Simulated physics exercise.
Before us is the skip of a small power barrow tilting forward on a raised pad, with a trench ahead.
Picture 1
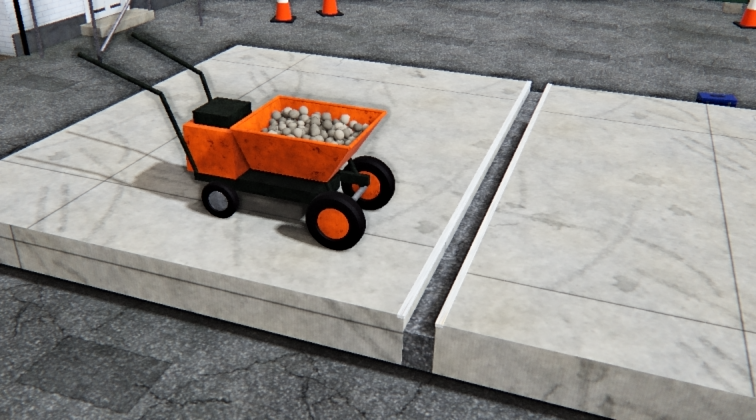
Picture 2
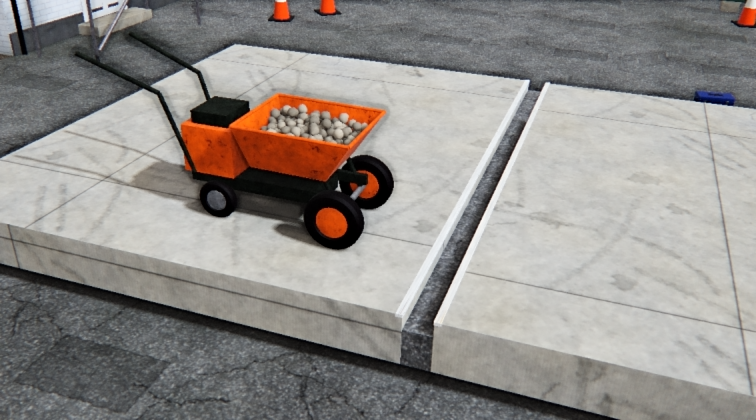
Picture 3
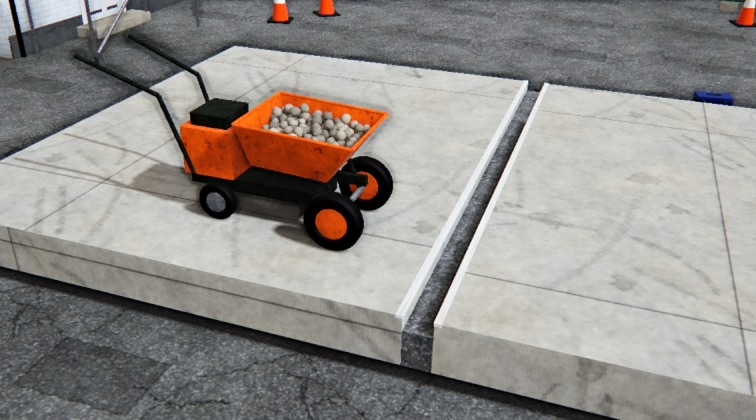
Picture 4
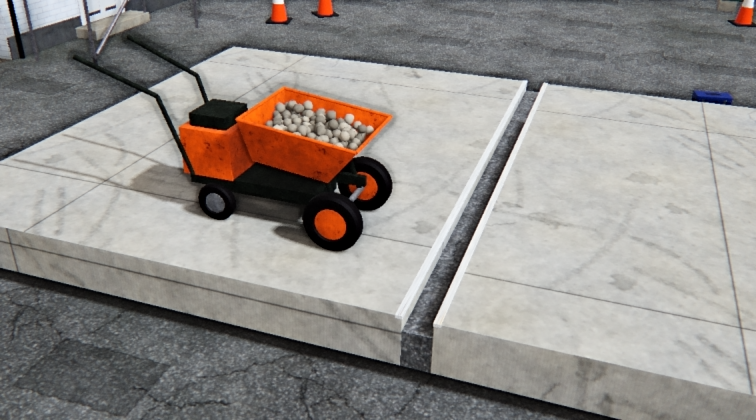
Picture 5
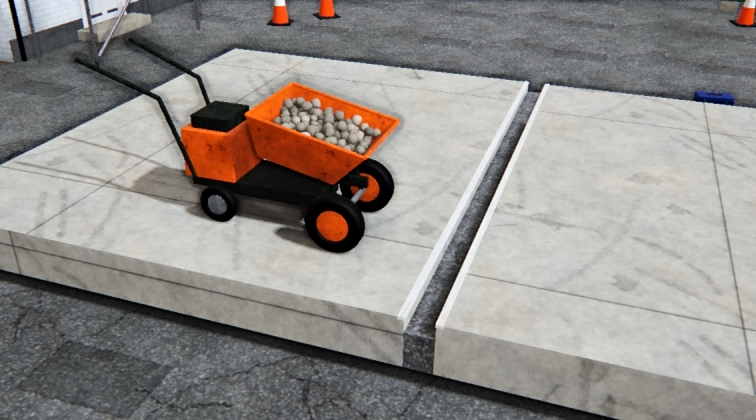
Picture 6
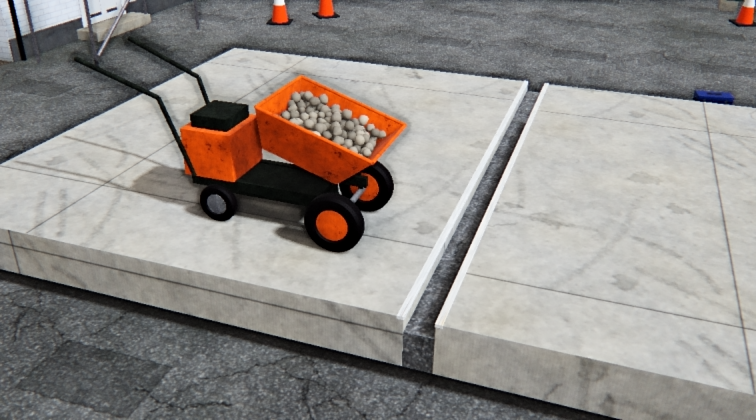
An orange power barrow stands on a pale slab while its pebble-filled skip slowly tilts forward.
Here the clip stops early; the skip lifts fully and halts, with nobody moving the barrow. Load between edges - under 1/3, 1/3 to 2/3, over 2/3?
Result: A middle part from a third to two thirds reaches the trench.
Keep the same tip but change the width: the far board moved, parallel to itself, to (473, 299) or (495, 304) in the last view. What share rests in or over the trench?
First one: 80 per cent; second one: 90 per cent.
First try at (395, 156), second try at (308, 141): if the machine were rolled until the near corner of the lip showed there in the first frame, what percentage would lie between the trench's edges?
First some 10, then 30 per cent.
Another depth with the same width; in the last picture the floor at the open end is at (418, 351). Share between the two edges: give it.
It works out to some 70 per cent.
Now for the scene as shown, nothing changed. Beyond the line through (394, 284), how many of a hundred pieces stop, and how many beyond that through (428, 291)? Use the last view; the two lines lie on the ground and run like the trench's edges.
I'd say about 100 and about 60 in a hundred.
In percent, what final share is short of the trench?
20 %.
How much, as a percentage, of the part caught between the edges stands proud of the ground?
Roughly 45 percent of them.
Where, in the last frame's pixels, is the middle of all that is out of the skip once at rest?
The centre comes to rest close to (457, 243).
Soon after the last picture, skip tipped steeply; all in the skip.
A little later, skip tipped right over; most in the skip; a stray few short of the trench; a small part in or heaped over the trench; a stray few beyond it; a small part falling.
Later still, skip tipped right over; a small part in the skip; a small part short of the trench; about half in or heaped over the trench; about a quarter beyond it.
By the end, skip tipped right over; a stray few in the skip; about a quarter short of the trench; about half in or heaped over the trench; about a quarter beyond it.
